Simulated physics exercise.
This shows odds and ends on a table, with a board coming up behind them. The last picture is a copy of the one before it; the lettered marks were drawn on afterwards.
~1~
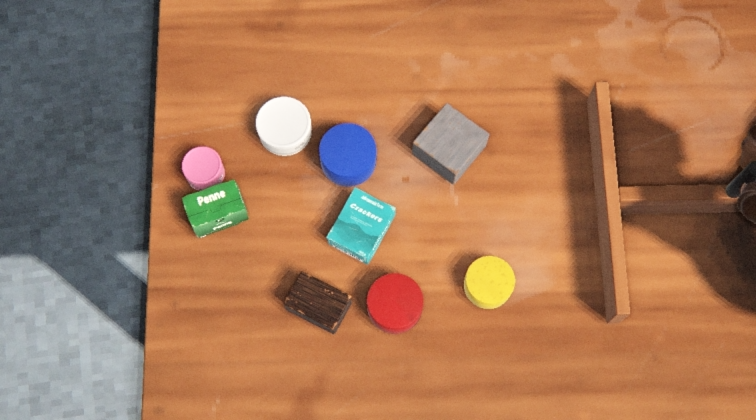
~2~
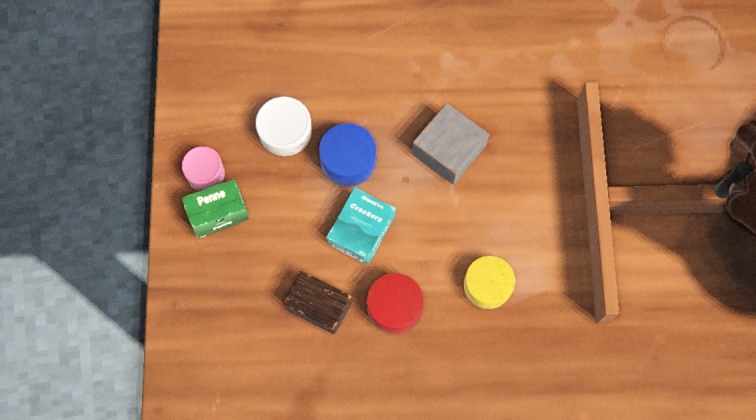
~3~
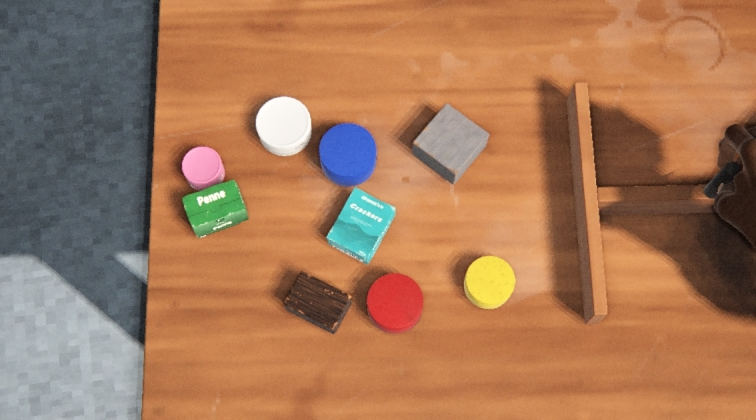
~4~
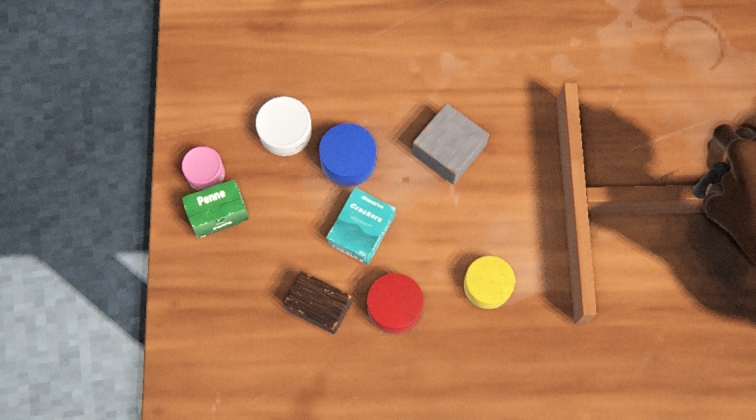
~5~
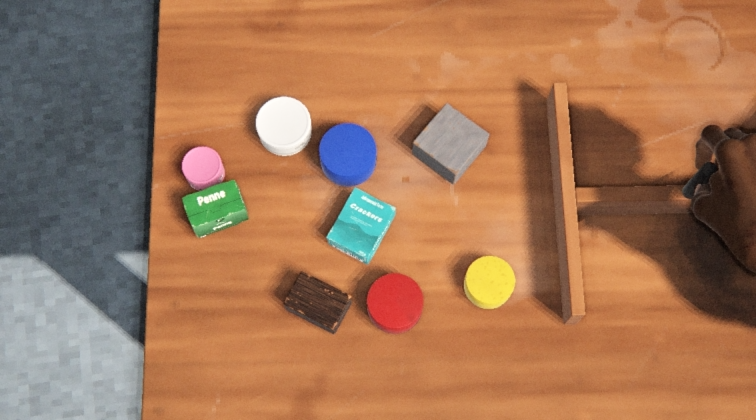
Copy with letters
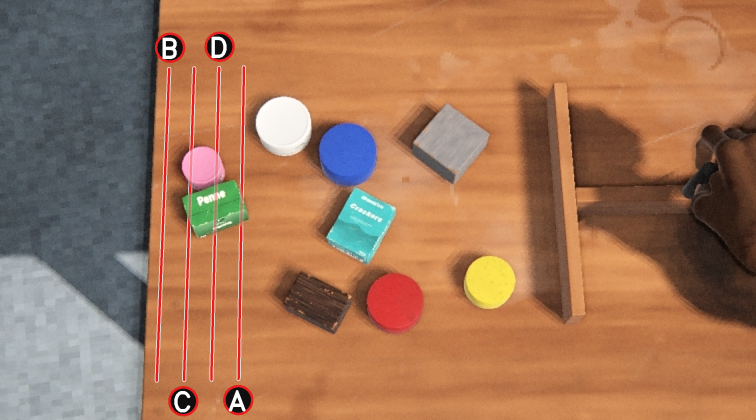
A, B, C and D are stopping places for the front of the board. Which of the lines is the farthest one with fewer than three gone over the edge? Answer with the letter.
Stop at A.
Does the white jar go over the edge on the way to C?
By then, no.
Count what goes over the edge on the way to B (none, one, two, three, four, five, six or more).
Six or more.
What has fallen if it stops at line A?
The pink tub goes over.
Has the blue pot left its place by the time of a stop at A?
By then, yes.
On the marked copy, A at (241, 216); B at (163, 218); C at (189, 217); D at (215, 217).
Taking A. A third of the way, board (452, 197); red tin (376, 308); yellow pot (421, 281).
Two thirds of the way, board (331, 200); pink tub (196, 168); green packet (203, 212).
When it is over, board (242, 201); pink tub over the edge; blue pot (157, 157); one fallen.
As for the rest, B drops nine; C drops four; D drops three.
